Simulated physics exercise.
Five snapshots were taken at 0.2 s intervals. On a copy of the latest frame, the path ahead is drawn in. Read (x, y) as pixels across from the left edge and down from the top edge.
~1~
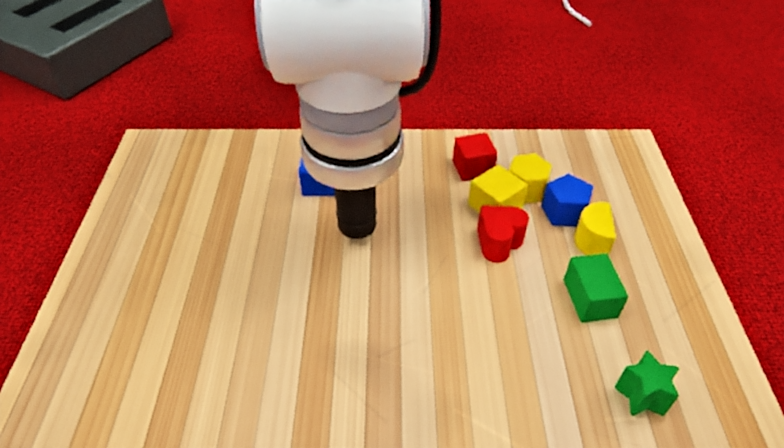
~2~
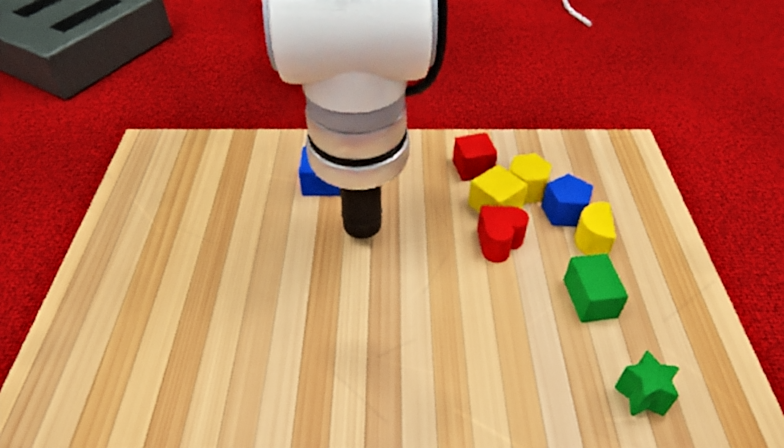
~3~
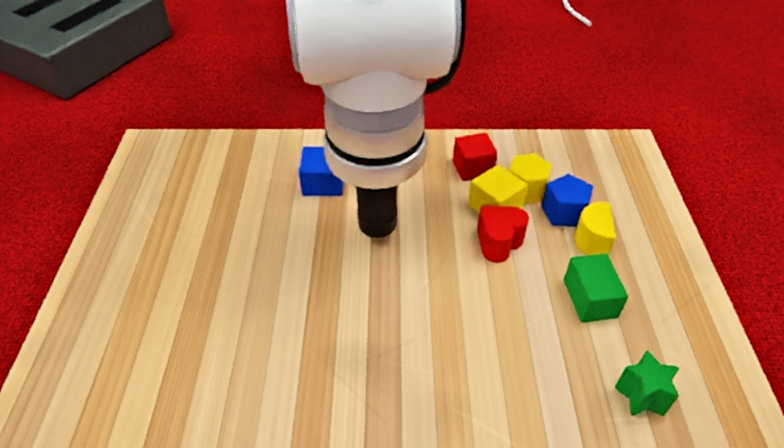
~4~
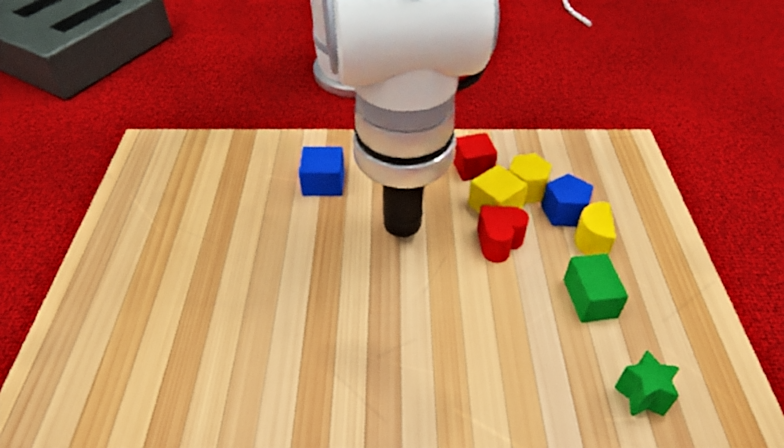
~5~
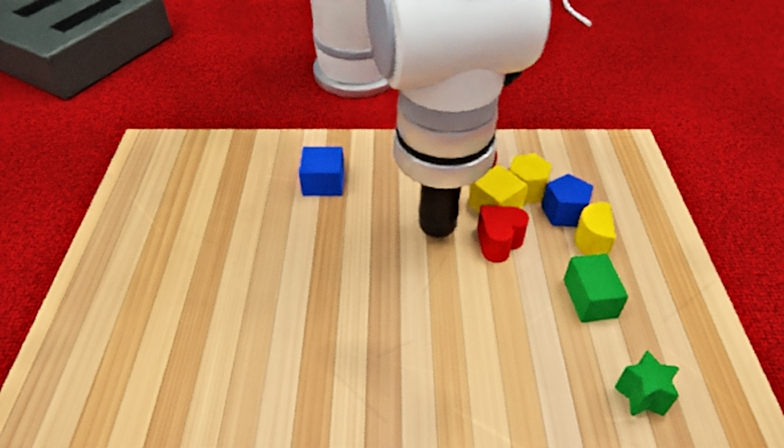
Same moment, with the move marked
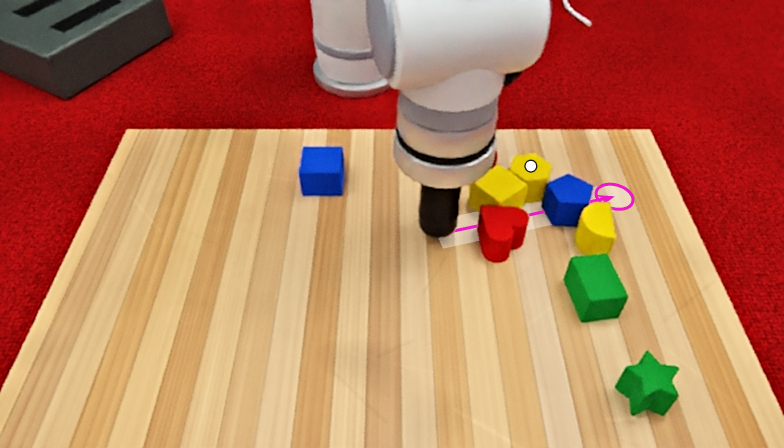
On a striped wooden board over red carpet, a robot arm's black-tipped pusher slides right toward still, colourful blocks.
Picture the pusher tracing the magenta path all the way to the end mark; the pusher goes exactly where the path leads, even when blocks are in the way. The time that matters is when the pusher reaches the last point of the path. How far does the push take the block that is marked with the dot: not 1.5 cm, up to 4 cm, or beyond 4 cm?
Shift of over 4 cm.
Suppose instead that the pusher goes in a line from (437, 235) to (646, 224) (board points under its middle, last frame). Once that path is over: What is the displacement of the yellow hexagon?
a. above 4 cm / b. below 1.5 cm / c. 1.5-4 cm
Correct choice: C.
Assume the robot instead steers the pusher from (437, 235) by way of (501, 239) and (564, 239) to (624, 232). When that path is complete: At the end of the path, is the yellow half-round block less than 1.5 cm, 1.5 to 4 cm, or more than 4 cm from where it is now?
Long: Over 4 cm.
The drawn path runs in a line from (437, 235) to (614, 197); the dot is on the yellow hexagon.
What follows on the original path. One third of the way, pusher at (501, 211); yellow square at (520, 175), turned 15° anticlockwise; red heart-shaped block at (526, 223), turned 60° clockwise; yellow hexagon at (542, 155), turned 15° anticlockwise.
Two thirds of the way, pusher at (561, 199); yellow square at (552, 159), turned 55° anticlockwise; red heart-shaped block at (529, 224), turned 75° clockwise; yellow hexagon at (548, 135), turned 55° anticlockwise; blue pentagonal block at (603, 182), turned 20° clockwise.
At the end, pusher at (618, 186); yellow square at (556, 158), turned 65° anticlockwise; red heart-shaped block at (529, 224), turned 75° clockwise; yellow hexagon at (546, 133), turned 60° anticlockwise; blue pentagonal block at (661, 171), turned 15° clockwise.
